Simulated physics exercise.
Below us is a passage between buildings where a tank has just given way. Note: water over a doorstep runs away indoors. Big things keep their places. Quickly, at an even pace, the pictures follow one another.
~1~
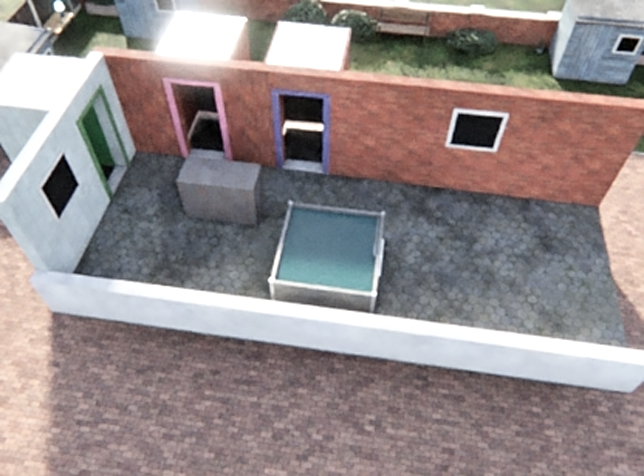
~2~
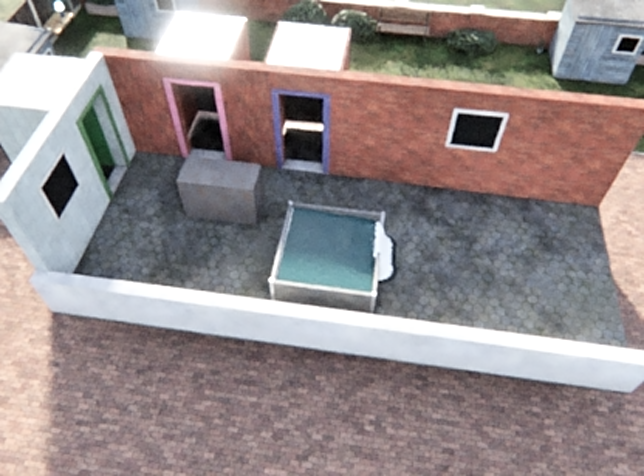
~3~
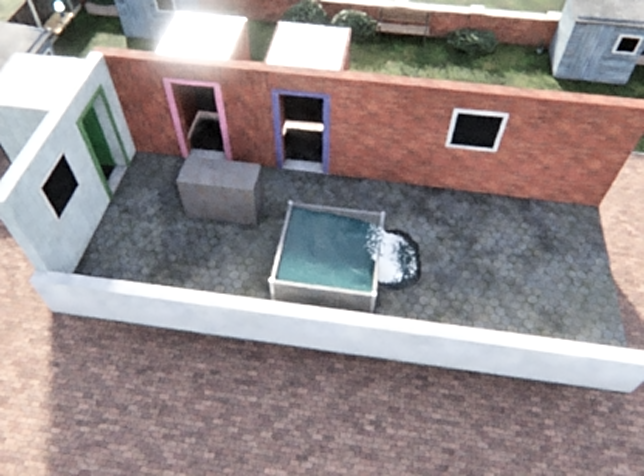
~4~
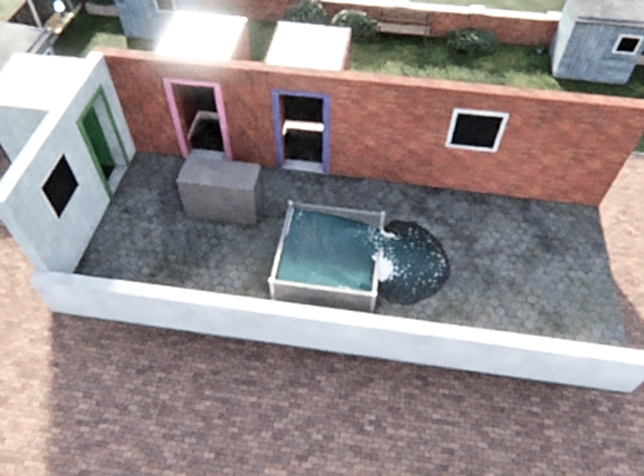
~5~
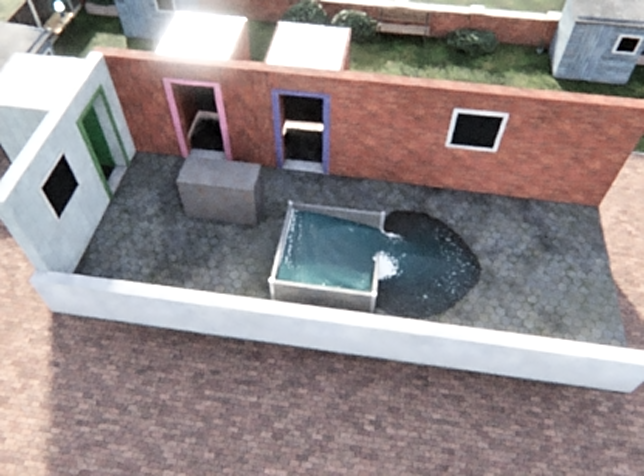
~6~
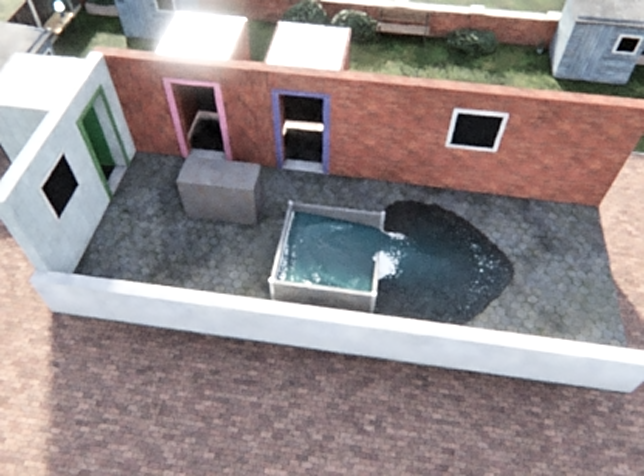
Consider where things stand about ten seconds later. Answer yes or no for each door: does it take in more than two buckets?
Pink door: No; green door: No; blue door: No.
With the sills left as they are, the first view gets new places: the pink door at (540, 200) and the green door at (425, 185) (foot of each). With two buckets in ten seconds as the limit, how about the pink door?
Result: Pink one rises above.
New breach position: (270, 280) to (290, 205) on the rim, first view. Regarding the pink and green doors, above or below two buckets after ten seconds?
Looking at both, I'd say the pink door crosses the line and the green door crosses the line.
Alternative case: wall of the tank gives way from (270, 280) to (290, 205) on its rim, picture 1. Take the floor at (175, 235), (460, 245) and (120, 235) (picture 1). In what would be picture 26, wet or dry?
The first spot is swamped, the second spared, the third swamped.
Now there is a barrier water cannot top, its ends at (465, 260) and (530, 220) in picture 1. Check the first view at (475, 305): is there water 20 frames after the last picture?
There: Awash.
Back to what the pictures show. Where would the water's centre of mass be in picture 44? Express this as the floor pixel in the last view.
I'd say around (412, 262).
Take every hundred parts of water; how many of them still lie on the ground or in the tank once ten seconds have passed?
Roughly 28 per cent.
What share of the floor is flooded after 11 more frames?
Estimate: Near 45 %.
A moment on, water covers 40 % of the floor; the pink door not reached, the green door not reached, the blue door not reached.
Next, water covers 45 % of the floor; the pink door not reached, the green door not reached, the blue door not reached.
Then, water covers 45 % of the floor; the pink door not reached, the green door not reached, the blue door not reached.
Later, water covers 45 % of the floor; the pink door not reached, the green door not reached, the blue door not reached.
In the end, water covers 40 % of the floor; the pink door not reached, the green door not reached, the blue door not reached.
